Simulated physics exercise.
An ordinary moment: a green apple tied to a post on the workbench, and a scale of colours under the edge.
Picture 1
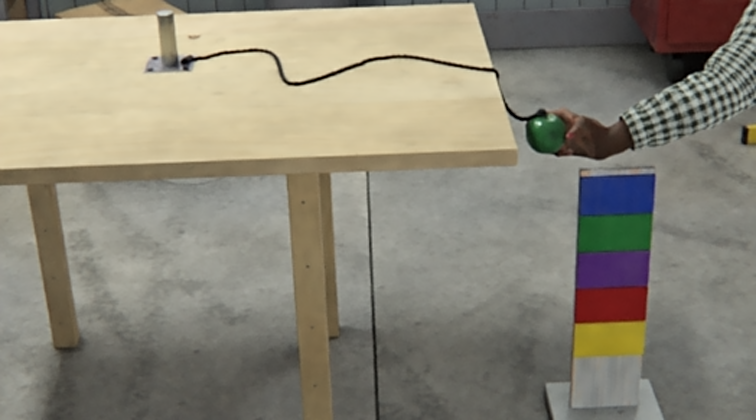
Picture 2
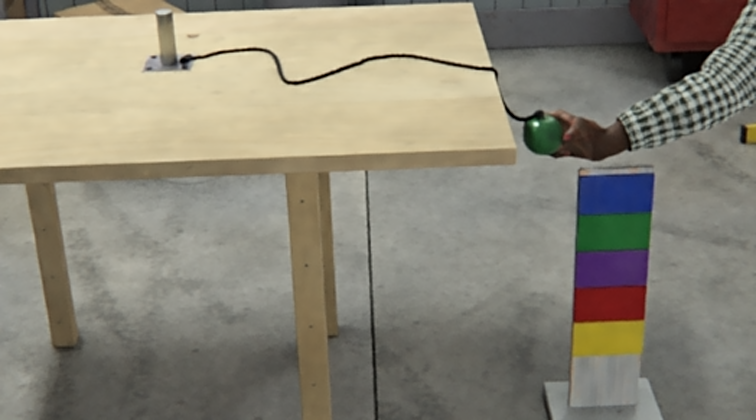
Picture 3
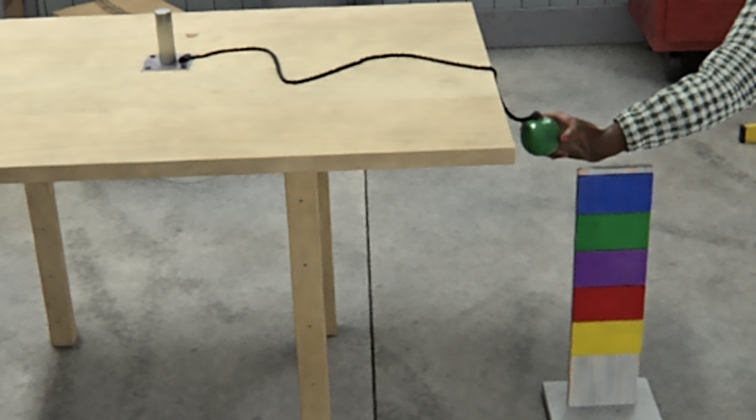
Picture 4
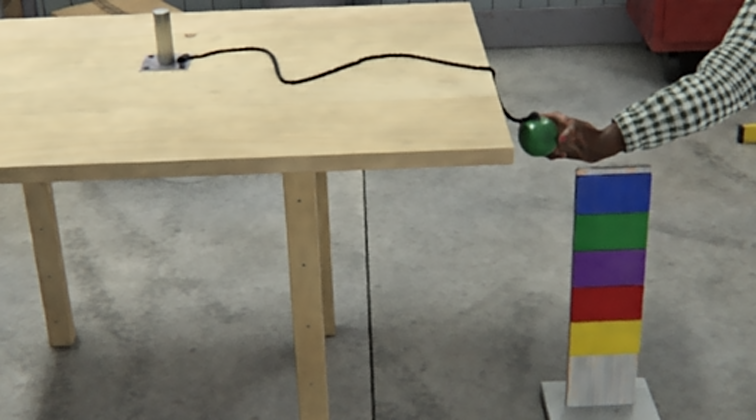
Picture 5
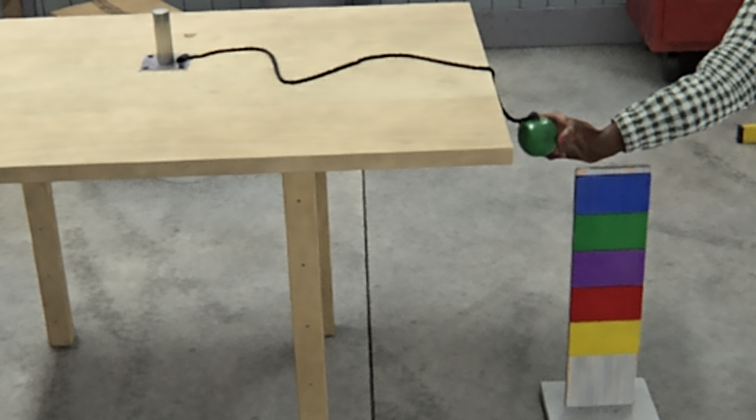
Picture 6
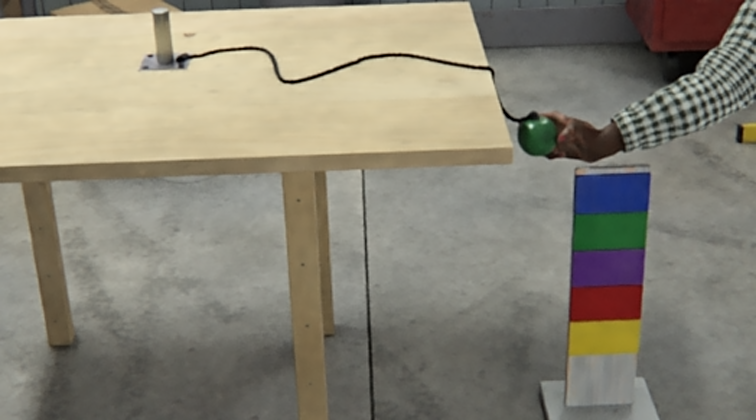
At first, a hand in a checked sleeve holds a green ball-like object just off the right edge of a wooden table, with a dark cord winding back to a short post. The view shifts very slightly, then stays still, the hand keeping its grip above the coloured upright board.
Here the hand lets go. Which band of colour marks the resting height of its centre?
The purple band marks it.
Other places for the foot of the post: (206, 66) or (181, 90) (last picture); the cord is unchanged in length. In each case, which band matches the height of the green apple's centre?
Going case by case, it's red and then red.
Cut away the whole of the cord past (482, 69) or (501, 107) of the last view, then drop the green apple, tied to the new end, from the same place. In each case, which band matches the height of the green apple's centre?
Cut one gives blue; cut two gives green.
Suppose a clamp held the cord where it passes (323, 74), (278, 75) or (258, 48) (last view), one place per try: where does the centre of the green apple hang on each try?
The places are (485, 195), (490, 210) and (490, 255).
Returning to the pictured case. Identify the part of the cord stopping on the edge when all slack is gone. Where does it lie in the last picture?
Spot: Approx. (384, 56).
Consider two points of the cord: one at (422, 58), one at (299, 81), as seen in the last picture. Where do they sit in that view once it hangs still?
Final positions are (490, 114) and (383, 66), in that order.
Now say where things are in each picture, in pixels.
The first frame shows green apple (546, 134); blue (618, 196); green (616, 234); purple (614, 270); red (611, 306); yellow (610, 340).
The second frame shows green apple (543, 135); cord through (221, 52) (278, 65) (320, 77) (394, 56) (473, 68).
The third frame shows green apple (540, 136).
The fourth frame shows green apple (539, 136); cord through (219, 51) (276, 64) (317, 77) (392, 56) (471, 67).
The fifth frame shows green apple (538, 136).
The sixth frame shows green apple (538, 136); cord through (218, 51) (275, 64) (316, 76) (391, 55) (470, 67).
Soon after, apple near (531, 243); level with green.
After that, apple near (470, 263); level with purple.
And then, apple near (500, 272); level with purple.
In the end, apple near (489, 272); level with purple. At purple.
